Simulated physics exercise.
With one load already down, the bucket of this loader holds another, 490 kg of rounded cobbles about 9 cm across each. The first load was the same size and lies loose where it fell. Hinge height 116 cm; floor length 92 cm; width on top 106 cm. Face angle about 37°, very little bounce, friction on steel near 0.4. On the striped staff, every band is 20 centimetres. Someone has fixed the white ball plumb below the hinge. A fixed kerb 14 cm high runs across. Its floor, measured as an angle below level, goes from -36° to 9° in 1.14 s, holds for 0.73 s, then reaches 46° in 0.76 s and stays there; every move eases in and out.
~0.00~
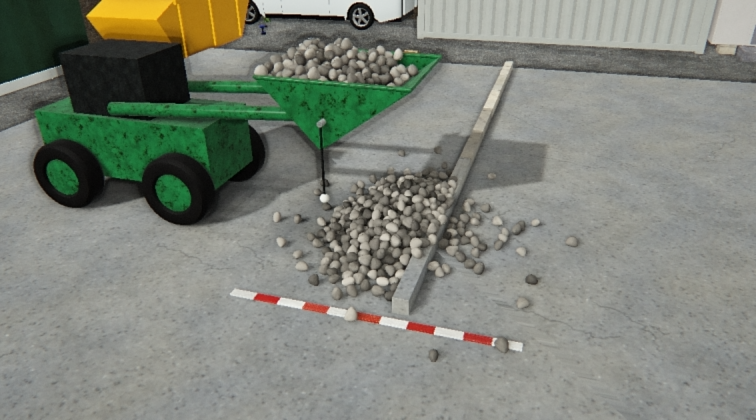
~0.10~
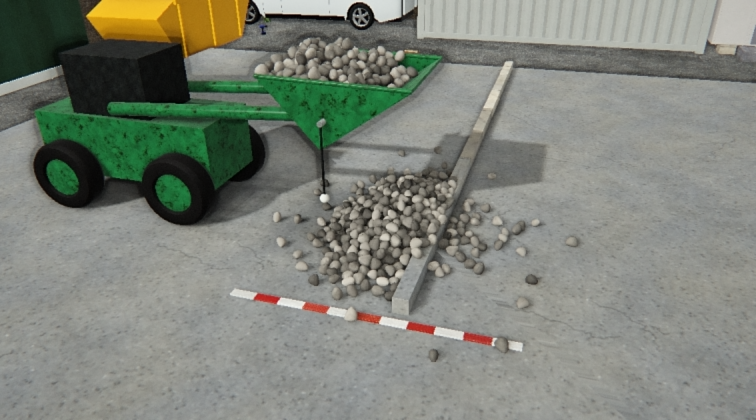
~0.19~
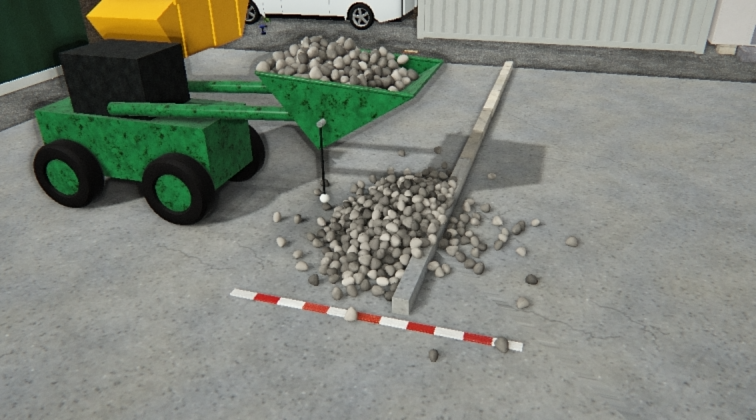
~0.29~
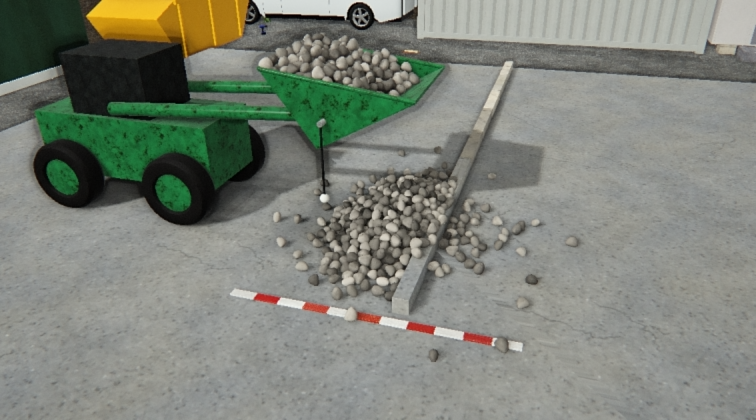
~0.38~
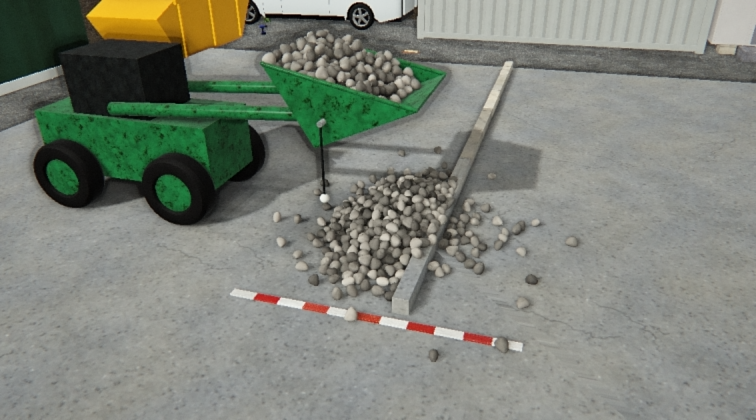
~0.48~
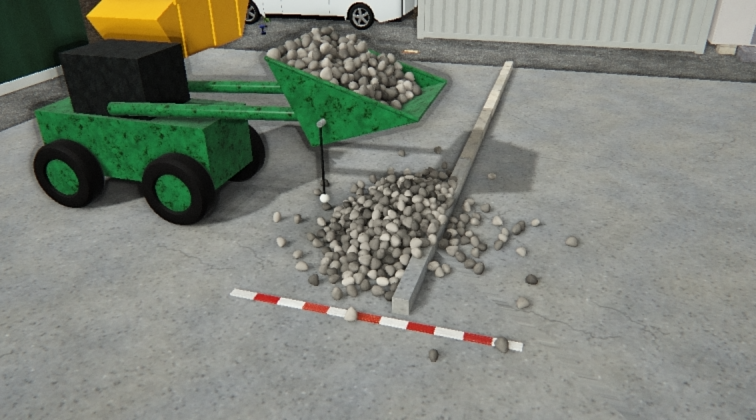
A green loader slowly tilts its stone-filled bucket forward above a loose pile of stones.
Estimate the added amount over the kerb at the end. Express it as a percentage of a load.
Roughly 58 per cent of a load.
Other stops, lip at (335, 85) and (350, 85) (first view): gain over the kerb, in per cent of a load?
Near 5 in a hundred first, near 10 in a hundred second.
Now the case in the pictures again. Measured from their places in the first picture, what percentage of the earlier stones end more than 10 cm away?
Around 10 in a hundred.
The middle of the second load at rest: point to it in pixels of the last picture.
Middle: Approx. (450, 219) px.
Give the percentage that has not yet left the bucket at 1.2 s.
95 %.
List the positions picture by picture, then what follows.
The bucket is at -36°, its lip at (411, 90); the top of the load is at (321, 48). The earlier load is highest near (403, 201), 31 cm above ground level, 93 % on this side of the kerb, 8 % over the kerb, in the first frame.
The bucket is at -35°, its lip at (412, 92); the top of the load is at (322, 48); the stones move at 0.1 m/s on average, in the second frame.
The bucket is at -33°, its lip at (413, 96); the top of the load is at (317, 47); the stones move at 0.2 m/s on average, in the third frame.
Lip at (415, 103), floor tilted -29°, highest stones at (318, 43); the stones move at 0.2 m/s on average, in the fourth frame.
Lip at (417, 111), floor tilted -24°, highest stones at (320, 39); the stones move at 0.3 m/s on average, in the fifth frame.
The bucket is at -19°, its lip at (418, 120); the top of the load is at (318, 35); the stones move at 0.3 m/s on average, in the sixth frame.
After 0.9 s the floor is at 2°; in per cent of one load, 100 in the bucket, 93 on this side of the kerb, 8 over the kerb; the foremost stones are at (529, 258).
After 1.2 s the floor is at 9°; in per cent of one load, 97 in the bucket, 96 on this side of the kerb, 8 over the kerb; the foremost stones are at (529, 258).
After 3.1 s the floor is at 46°; in per cent of one load, 3 in the bucket, 137 on this side of the kerb, 61 over the kerb; the foremost stones are at (576, 261).
After 5.8 s the floor is at 46°; in per cent of one load, 0 in the bucket, 135 on this side of the kerb, 66 over the kerb; the foremost stones are at (578, 249). Net gain over the kerb, 58.
